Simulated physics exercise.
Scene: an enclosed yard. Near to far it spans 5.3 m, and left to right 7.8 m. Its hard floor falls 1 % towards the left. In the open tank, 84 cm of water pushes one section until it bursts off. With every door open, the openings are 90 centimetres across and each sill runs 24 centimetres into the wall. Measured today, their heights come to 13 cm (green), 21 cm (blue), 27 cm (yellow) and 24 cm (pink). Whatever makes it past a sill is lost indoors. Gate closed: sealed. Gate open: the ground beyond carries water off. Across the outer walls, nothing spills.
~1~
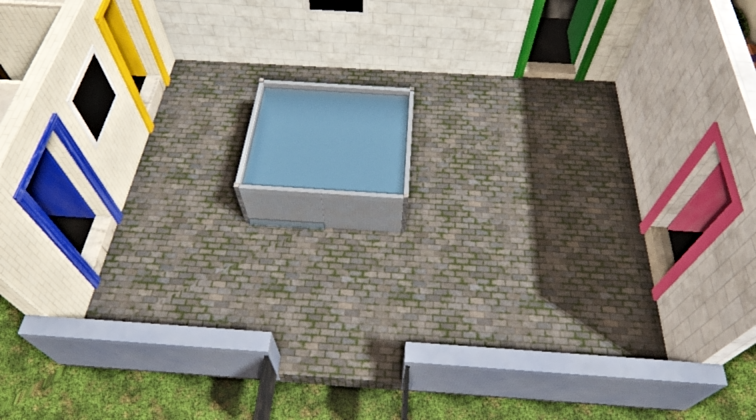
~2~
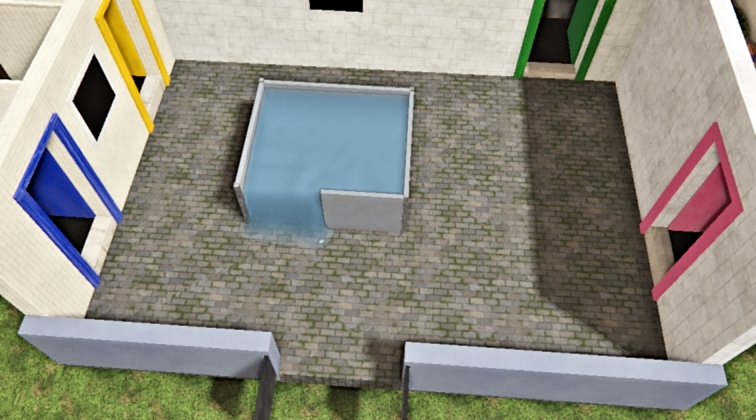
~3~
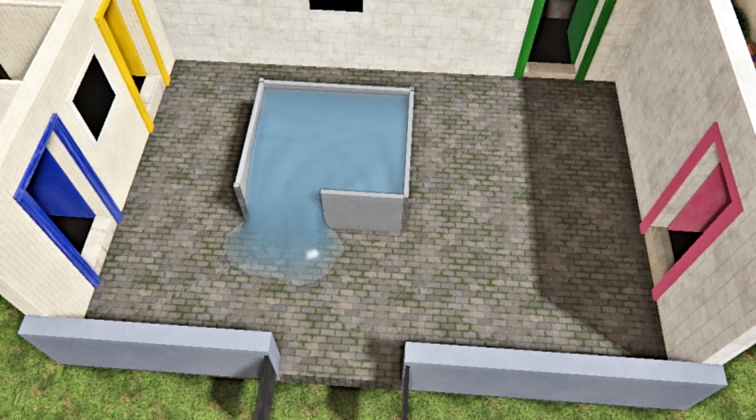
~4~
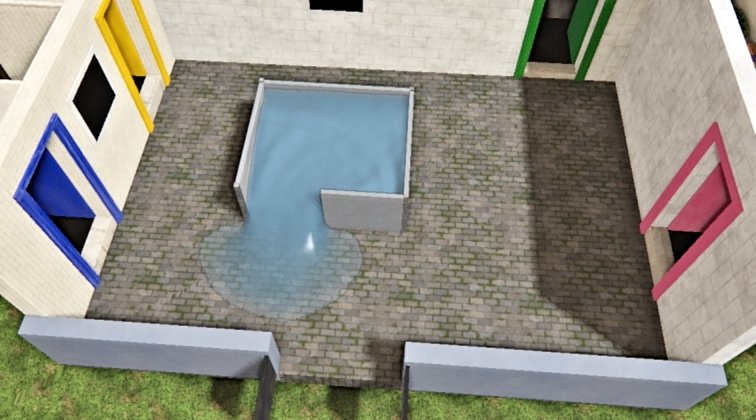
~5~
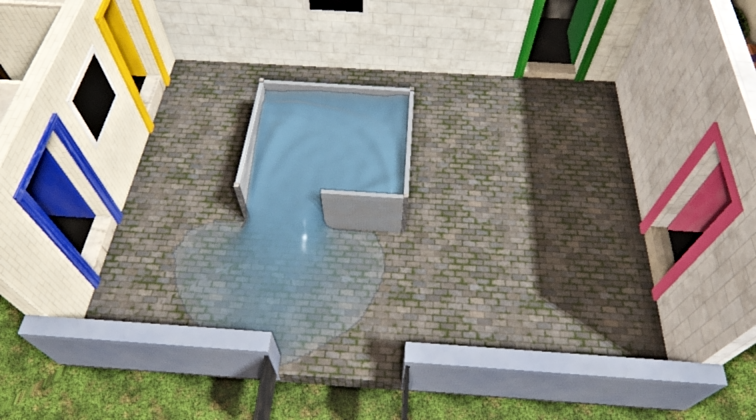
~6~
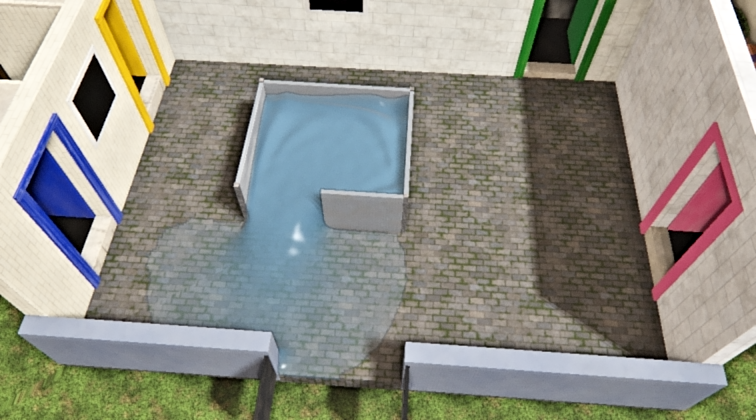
Water sits still in a raised open tank in a paved yard with blue, yellow, green and pink doorways. It then pours out through a gap at the left of the tank's front wall and spreads over the paving in a widening, rounded sheet, reaching the low front wall beside its opening.
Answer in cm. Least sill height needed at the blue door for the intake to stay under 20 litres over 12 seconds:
19 cm or so.
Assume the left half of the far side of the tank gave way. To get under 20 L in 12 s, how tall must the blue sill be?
Roughly 12.0 cm.
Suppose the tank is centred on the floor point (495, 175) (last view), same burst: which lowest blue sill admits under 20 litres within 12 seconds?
Near 9.5 cm.
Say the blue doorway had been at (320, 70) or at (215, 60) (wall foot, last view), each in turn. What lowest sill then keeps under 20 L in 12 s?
7.0 and 18 cm.
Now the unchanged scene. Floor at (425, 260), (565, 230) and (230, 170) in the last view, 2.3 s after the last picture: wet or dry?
In order: Untouched, untouched, soaked.
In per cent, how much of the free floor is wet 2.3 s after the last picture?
Around 40 per cent of the floor.
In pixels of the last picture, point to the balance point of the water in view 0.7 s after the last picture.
(301, 212), roughly.
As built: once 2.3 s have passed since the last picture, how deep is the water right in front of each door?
In cm - green: 0, blue: 24, yellow: 6, pink: 0.
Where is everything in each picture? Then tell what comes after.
In the first frame, the open tank at (330, 139) is whole and still, 84 cm deep; the blue door at (80, 214) is dry.
In the second frame, water pours out at (285, 210) and has run 0.4 m, to (305, 244); about 11 cm deep outside, 84 cm at the back.
In the third frame, the front is at (283, 276), 0.9 m from the gap at (286, 212); 1.1 m2 of floor is wet, 84 cm left at the back.
In the fourth frame, water pours out at (286, 213) and has run 1.5 m, to (280, 316); about 10 cm deep outside, 83 cm at the back.
In the fifth frame, the front is at a hidden place, 2.0 m from the gap at (286, 213); 4.4 m2 of floor is wet, 76 cm left at the back.
In the sixth frame, the front is at a hidden place, 2.3 m from the gap at (286, 213); 5.9 m2 of floor is wet, 71 cm left at the back; 0.8 m in a straight line remain to the blue door at (80, 214).
Then, 0.7 s after the last picture water covers 20 % of the floor, deepest (57 cm) near (77, 341); 2 cm at the blue door, 0 litres in over its 21 cm sill.
Then, 2.3 s after the last picture water covers 40 % of the floor, deepest (40 cm) near (77, 341); 24 cm at the blue door, 5 litres in over its 21 cm sill.
Then, 11.3 s after the last picture water covers 95 % of the floor, deepest (12 cm) near (148, 140); 8 cm at the blue door, 12 litres in over its 21 cm sill.
At the blue door as built, the water peaked near 24 cm, 2.1 s after the last picture.
Run again over the same 12 s with other heights there, 45 litres in over 16 cm, 11 litres over 21.5 cm. The limit of 20 litres is kept from about 19 cm up.
